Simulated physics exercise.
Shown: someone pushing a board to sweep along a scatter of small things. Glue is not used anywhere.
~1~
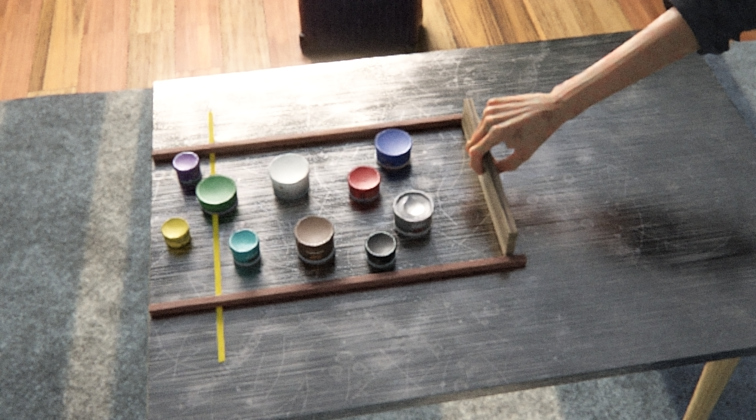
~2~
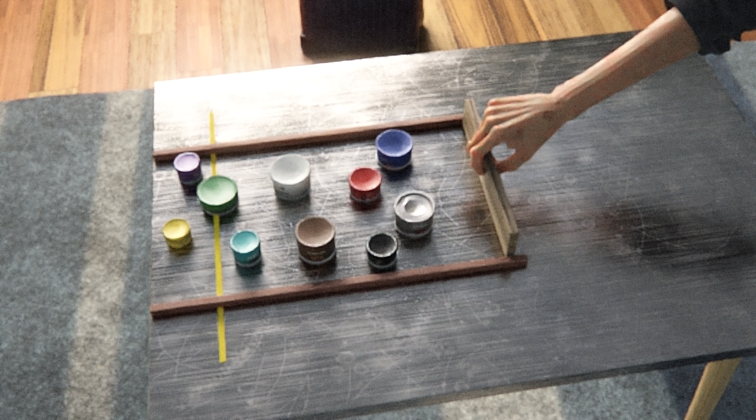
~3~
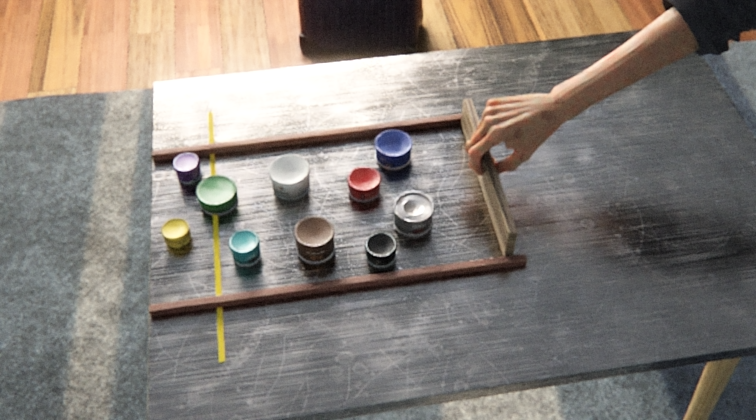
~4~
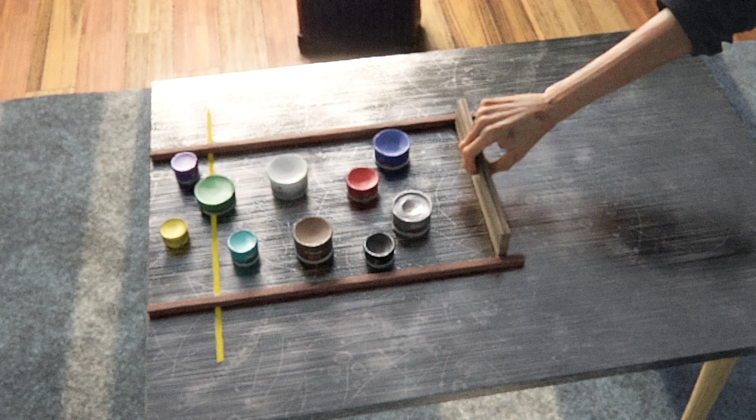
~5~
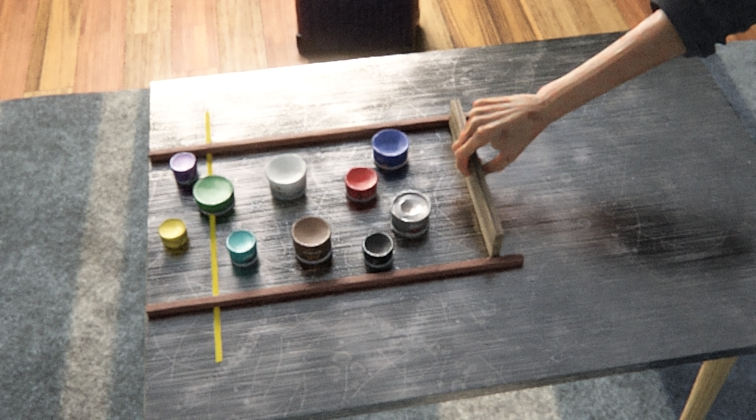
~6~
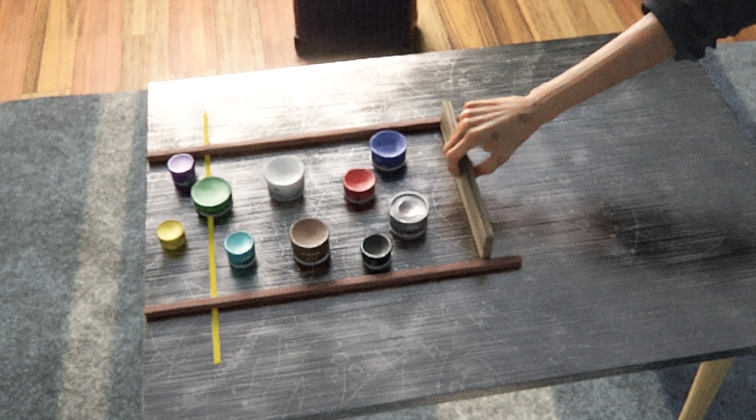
A hand reaches in from the upper right and holds a wooden board upright on a dark, scratched tabletop, seen from above at an angle, with a blue-grey rug and wooden floor beyond. Between two reddish-brown rails sit small round tubs, purple, yellow, green and teal near a yellow tape line, others rightward. The hand slides the board slightly left while the tubs barely shift in view.
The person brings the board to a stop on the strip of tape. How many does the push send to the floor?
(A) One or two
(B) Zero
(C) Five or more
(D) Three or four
A.
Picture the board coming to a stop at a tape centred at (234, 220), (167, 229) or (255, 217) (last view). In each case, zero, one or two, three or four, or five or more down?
For each place: No fall at all; at least five; none at all.
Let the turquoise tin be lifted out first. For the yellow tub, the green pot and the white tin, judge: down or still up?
Yellow tub still up; green pot down; white tin still up.
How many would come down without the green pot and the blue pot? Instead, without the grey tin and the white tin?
First try: 0 fallen; other try: 0.
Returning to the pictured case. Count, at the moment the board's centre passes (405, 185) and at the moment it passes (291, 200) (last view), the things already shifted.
Counting first: 2, next 8.
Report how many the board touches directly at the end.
Number in contact with it: 4.
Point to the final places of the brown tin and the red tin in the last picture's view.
The brown tin comes to rest at (163, 271), and the red tin comes to rest at (192, 205).
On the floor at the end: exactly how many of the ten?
Result - number fallen: 1.
Early on, none off yet; yellow tub at rest near (172, 235); purple tin at rest near (183, 170); green pot at rest near (213, 196).
A while later, none off yet; yellow tub at rest near (172, 235); purple tin at rest near (183, 170); green pot moving near (206, 198).
Finally, the number that fall off is one or two; lost, green pot.
